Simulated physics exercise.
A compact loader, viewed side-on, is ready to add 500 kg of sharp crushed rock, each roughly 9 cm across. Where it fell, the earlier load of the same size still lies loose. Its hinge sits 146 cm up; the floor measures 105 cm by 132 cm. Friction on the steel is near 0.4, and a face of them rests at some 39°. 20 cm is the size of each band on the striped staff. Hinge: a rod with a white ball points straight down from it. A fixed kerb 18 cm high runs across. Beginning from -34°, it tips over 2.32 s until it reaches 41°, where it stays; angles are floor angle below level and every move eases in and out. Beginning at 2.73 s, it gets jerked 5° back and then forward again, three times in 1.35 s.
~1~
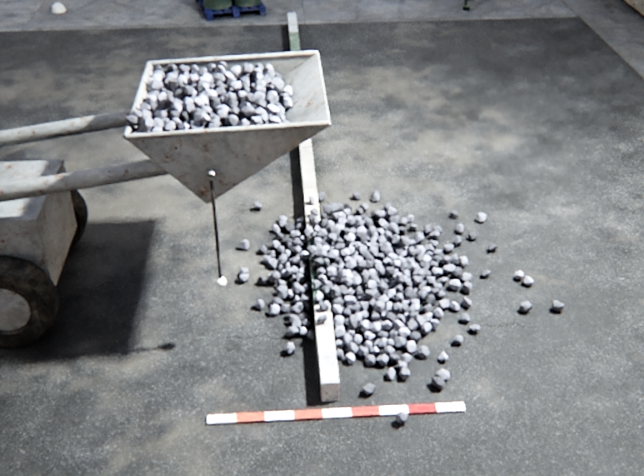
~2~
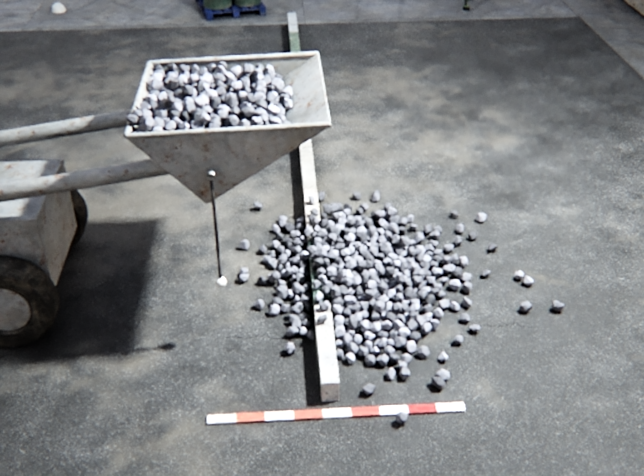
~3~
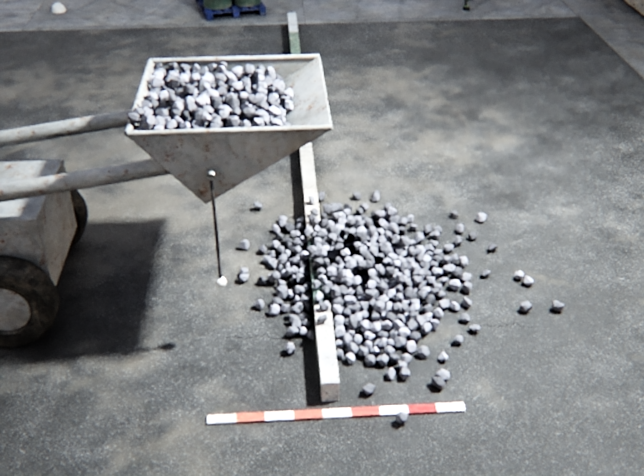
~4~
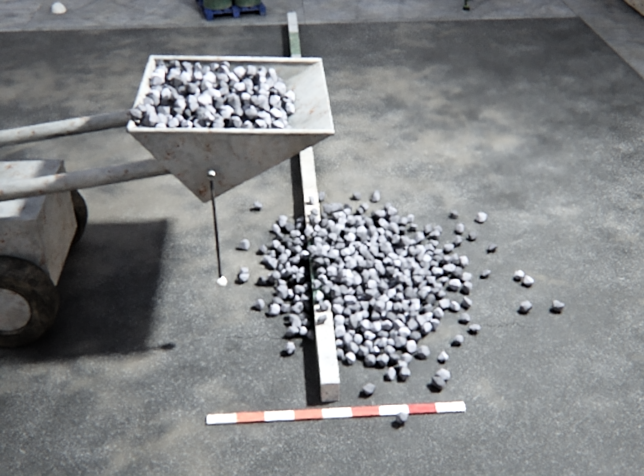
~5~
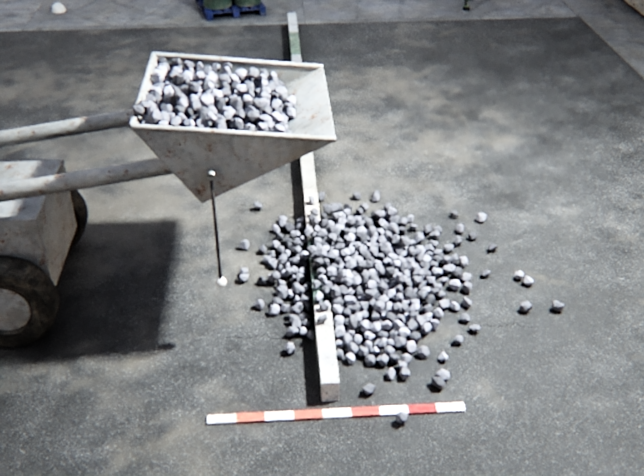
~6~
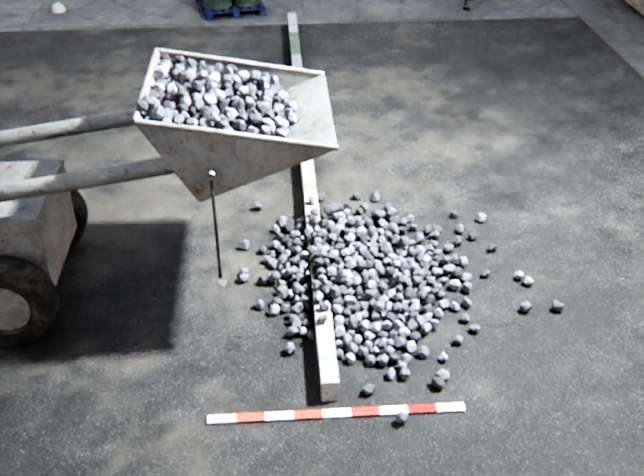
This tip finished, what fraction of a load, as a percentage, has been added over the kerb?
About 72 per cent of a load.
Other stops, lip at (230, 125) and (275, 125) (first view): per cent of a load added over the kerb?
0 % and 10 %.
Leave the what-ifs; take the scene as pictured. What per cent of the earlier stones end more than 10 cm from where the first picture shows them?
Close to 10 per cent.
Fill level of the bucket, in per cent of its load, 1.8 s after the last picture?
Some 25 percent, roughly.
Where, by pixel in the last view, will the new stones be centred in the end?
Roughly at pixel (347, 258).
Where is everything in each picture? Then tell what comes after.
In the first frame, the bucket is at -34°, its lip at (330, 123); the top of the load is at (202, 79). The earlier load is highest near (341, 253), 31 cm above ground level, 17 % on this side of the kerb, 83 % over the kerb.
The second frame shows lip at (330, 125), floor tilted -33°, highest stones at (194, 81).
In the third frame, the bucket is at -32°, its lip at (332, 128); the top of the load is at (179, 78).
The fourth frame shows lip at (334, 133), floor tilted -29°, highest stones at (173, 76).
The fifth frame shows lip at (336, 140), floor tilted -26°, highest stones at (170, 71).
In the sixth frame, the bucket is at -22°, its lip at (337, 148); the top of the load is at (170, 71).
Then, 1.1 s after the last picture the floor is at 29°; in per cent of one load, 100 in the bucket, 18 on this side of the kerb, 83 over the kerb; the foremost stones are at (507, 266).
Then, 1.8 s after the last picture the floor is at 41°; in per cent of one load, 27 in the bucket, 48 on this side of the kerb, 125 over the kerb; the foremost stones are at (507, 266).
Then, 3.9 s after the last picture the floor is at 41°; in per cent of one load, 0 in the bucket, 45 on this side of the kerb, 155 over the kerb; the foremost stones are at (511, 268).
Then, 6.8 s after the last picture the floor is at 41°; in per cent of one load, 0 in the bucket, 45 on this side of the kerb, 155 over the kerb; the foremost stones are at (511, 268). Net gain over the kerb, 72.
